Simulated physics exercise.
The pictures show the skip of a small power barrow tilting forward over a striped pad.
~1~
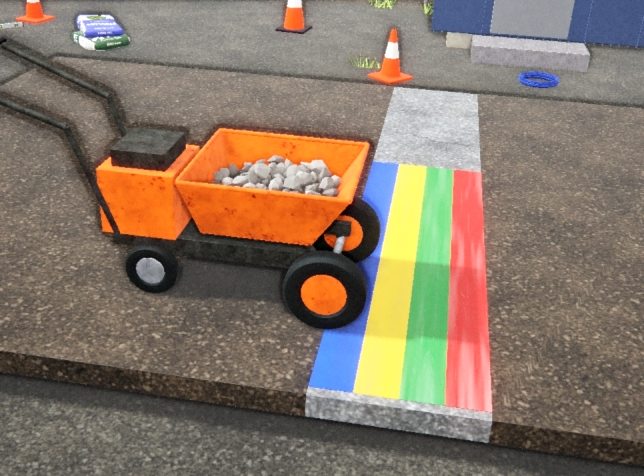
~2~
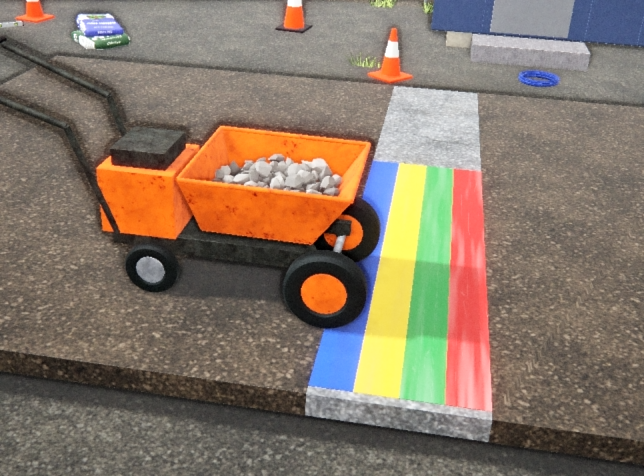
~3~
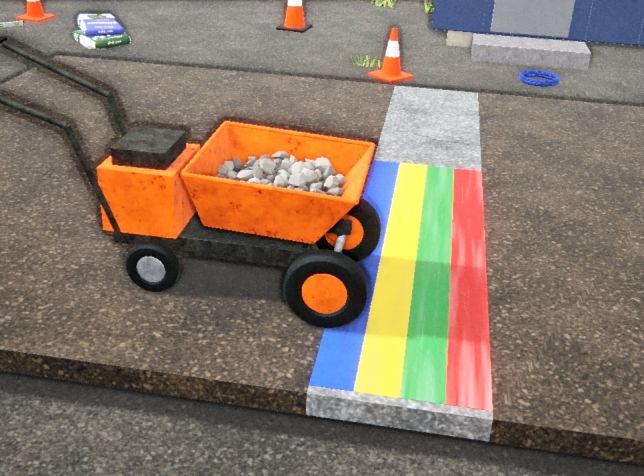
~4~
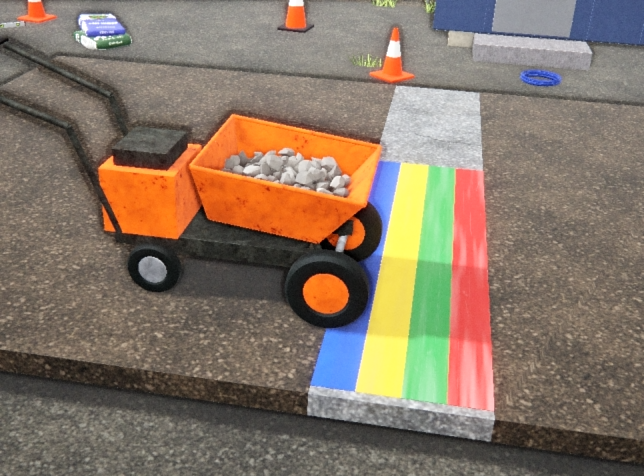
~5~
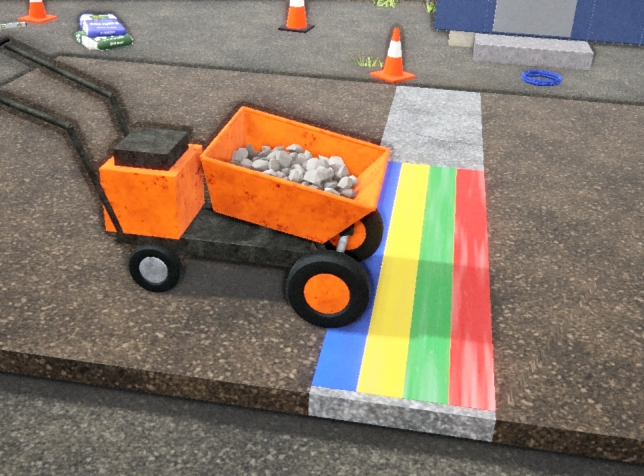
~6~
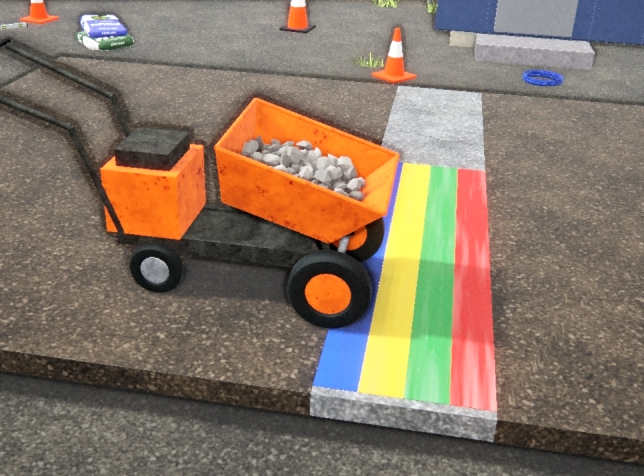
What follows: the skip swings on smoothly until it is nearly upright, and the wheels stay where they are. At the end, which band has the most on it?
The heap favours the red strip.
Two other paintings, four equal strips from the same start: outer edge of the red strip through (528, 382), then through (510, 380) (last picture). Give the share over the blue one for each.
First some 0, then 0 per cent.
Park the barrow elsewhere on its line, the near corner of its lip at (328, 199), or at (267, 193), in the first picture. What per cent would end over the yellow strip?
Roughly 10 per cent, and 40 per cent.
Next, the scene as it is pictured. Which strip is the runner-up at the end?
Next in line is that green strip.
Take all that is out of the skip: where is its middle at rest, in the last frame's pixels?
Close to (473, 301).
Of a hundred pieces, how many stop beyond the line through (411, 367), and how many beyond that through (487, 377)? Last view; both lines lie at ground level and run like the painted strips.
Roughly 100 per cent, and 40 per cent.
Soon after the last picture, skip tipped steeply; all in the skip.
A little later, skip tipped right over; most in the skip; a stray few over the green strip; a small part over the red strip; a stray few falling.
Later still, skip tipped right over; about a quarter in the skip; a small part over the green strip; about a third over the red strip; about a quarter off the paint.
By the end, skip tipped right over; a stray few in the skip; none over the blue strip; a stray few over the yellow strip; about a quarter over the green strip; about a third over the red strip; about a third off the paint.
